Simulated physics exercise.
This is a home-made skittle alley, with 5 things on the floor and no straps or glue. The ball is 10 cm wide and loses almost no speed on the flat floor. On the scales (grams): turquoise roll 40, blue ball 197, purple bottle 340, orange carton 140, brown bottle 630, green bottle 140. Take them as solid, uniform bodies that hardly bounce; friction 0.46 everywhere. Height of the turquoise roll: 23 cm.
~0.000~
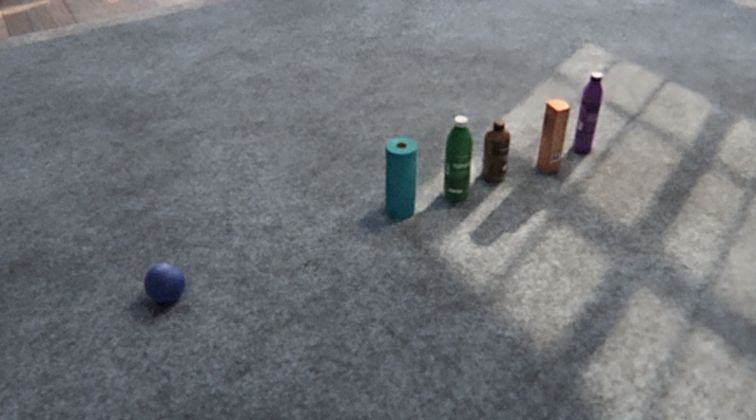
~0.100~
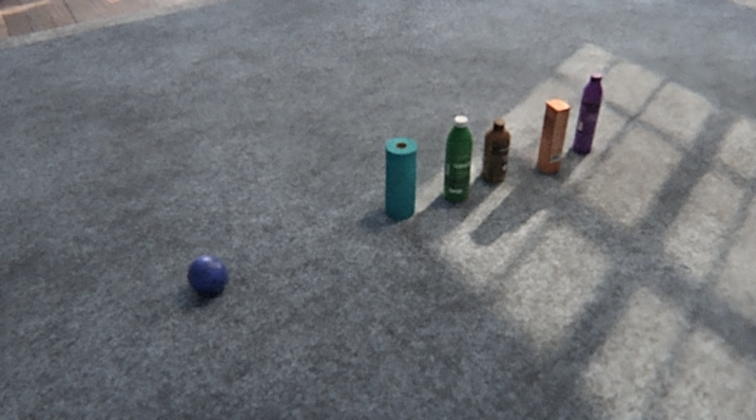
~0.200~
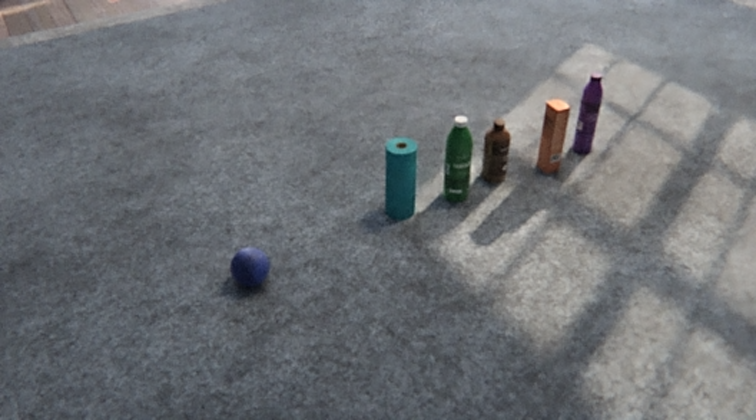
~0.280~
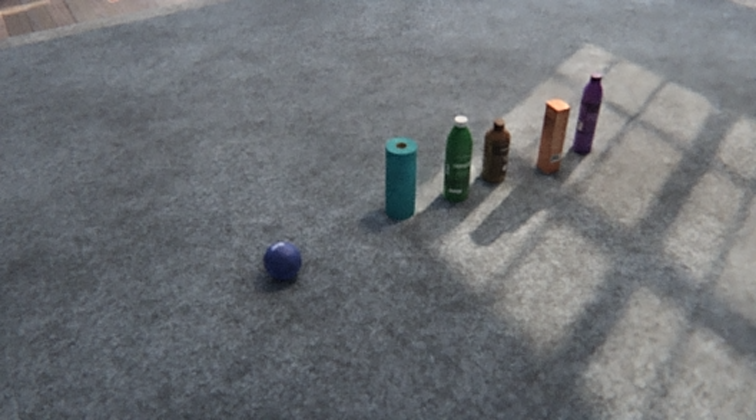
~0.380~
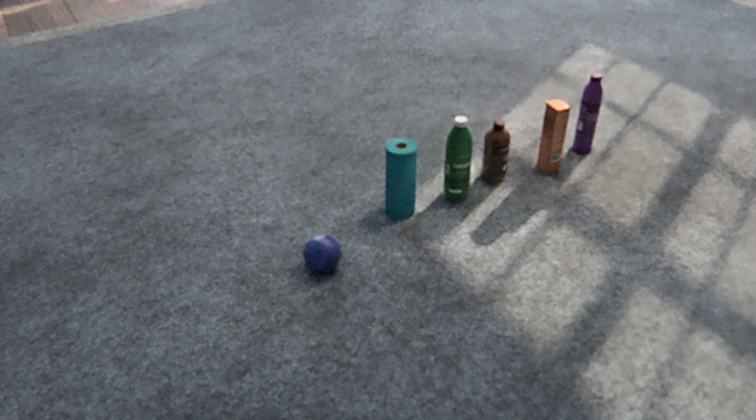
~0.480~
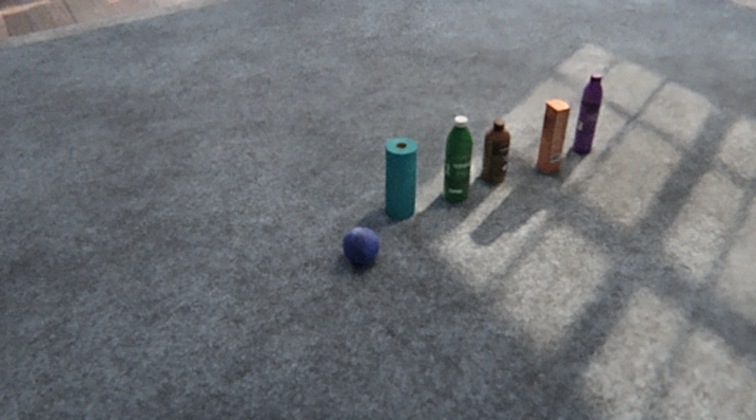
Blue ball rolling rightward across a grey floor towards a turquoise roll, with green, brown, orange and purple containers standing beyond.
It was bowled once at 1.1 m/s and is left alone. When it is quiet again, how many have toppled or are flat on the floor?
In all, zero.
After 0.78 s, ball 83 cm along; blue ball near (471, 225).
After 1.18 s, ball 125 cm along; blue ball near (604, 200).
After 1.68 s, ball 177 cm along; blue ball near (751, 172).
In the end (1.9 s), all 5 under 8 cm from the start. At the end, from the last picture's camera, turquoise roll near (401, 180), purple bottle near (589, 113).
